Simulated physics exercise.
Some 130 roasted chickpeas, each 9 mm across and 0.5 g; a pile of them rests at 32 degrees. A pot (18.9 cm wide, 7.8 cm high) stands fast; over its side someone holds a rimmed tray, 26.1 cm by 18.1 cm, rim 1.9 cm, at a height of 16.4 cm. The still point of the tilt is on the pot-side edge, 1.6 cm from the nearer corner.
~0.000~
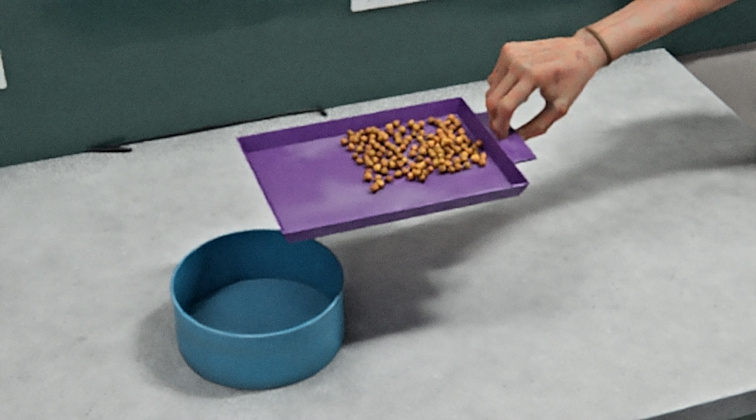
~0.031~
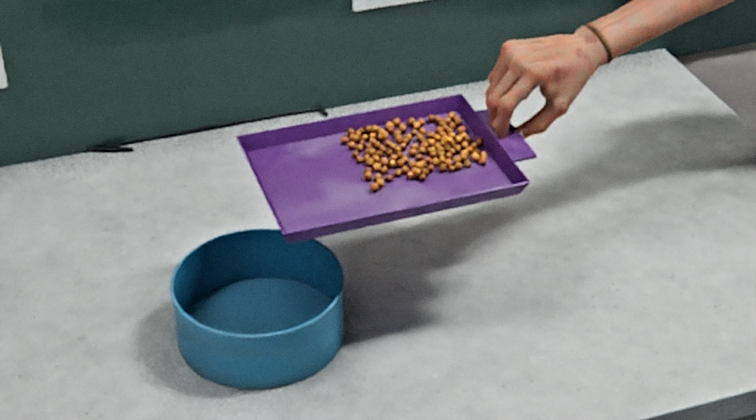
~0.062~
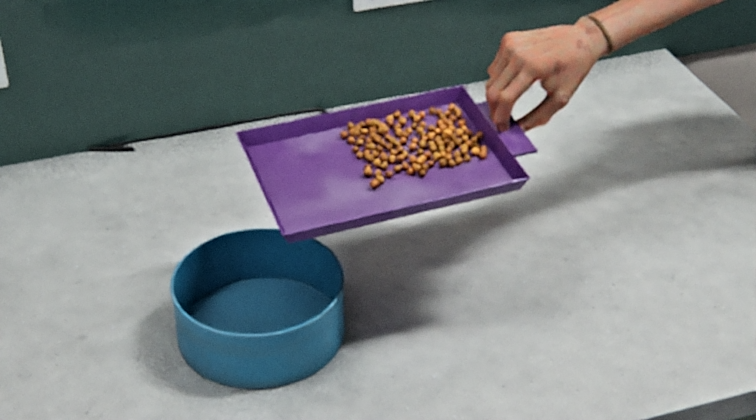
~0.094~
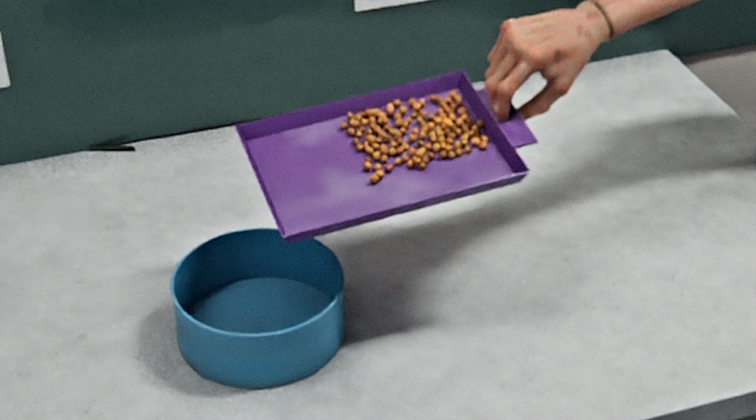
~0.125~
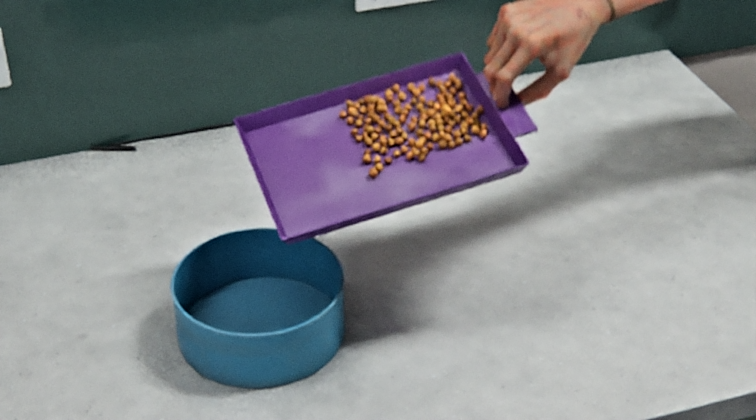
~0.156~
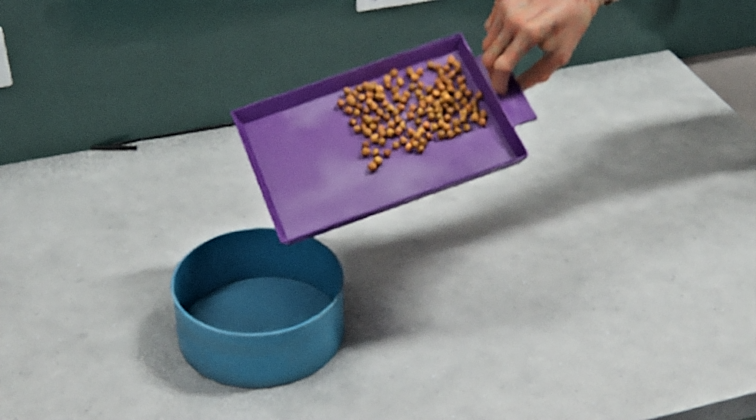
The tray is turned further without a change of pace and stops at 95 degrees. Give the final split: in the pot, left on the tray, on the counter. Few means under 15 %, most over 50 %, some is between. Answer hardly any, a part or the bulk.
In the pot: Hardly any; left on the tray: Hardly any; on the counter: The bulk.
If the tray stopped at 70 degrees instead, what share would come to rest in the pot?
In that case some 10 per cent.
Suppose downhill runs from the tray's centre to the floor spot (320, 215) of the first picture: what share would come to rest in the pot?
About 25 per cent.
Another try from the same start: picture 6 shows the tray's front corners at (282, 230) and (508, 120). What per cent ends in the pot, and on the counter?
Pot 60, counter 40.
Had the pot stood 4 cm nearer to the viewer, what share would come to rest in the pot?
In that case some 40 per cent.
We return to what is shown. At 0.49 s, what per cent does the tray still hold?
Roughly 100 per cent.
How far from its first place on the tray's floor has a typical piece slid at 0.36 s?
About 2 cm.
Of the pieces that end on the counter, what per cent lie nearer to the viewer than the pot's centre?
Roughly 100 per cent.
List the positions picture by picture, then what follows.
The first frame shows tray tilt 0 degrees, front corners at (289, 228) and (520, 181); middle of the pieces at (414, 149); pot at (258, 279).
The second frame shows tray tilt 1 degrees, front corners at (288, 228) and (520, 179); middle of the pieces at (414, 147).
The third frame shows tray tilt 3 degrees, front corners at (288, 229) and (520, 175), lowest corner left front; middle of the pieces at (414, 141).
The fourth frame shows tray tilt 7 degrees, front corners at (287, 230) and (520, 169), lowest corner left front; middle of the pieces at (414, 132).
The fifth frame shows tray tilt 13 degrees, front corners at (287, 232) and (520, 160), lowest corner left front; middle of the pieces at (414, 120).
The sixth frame shows tray tilt 19 degrees, front corners at (286, 234) and (519, 152), lowest corner left front; middle of the pieces at (412, 108); pot at (258, 278). Its pace works out near 200 degrees a second.
Then, at 0.36 s, tilt 60 degrees; the tray holds 100 %, the pot 0 %.
After 0.49 s, tilt 85 degrees; the tray holds 100 %, the pot 0 %.
After 0.75 s, tilt 95 degrees; the tray holds 0 %, the pot 10 %.
By 1.6 s all is still; pot 10 %, tray 0 %, counter 95 %.
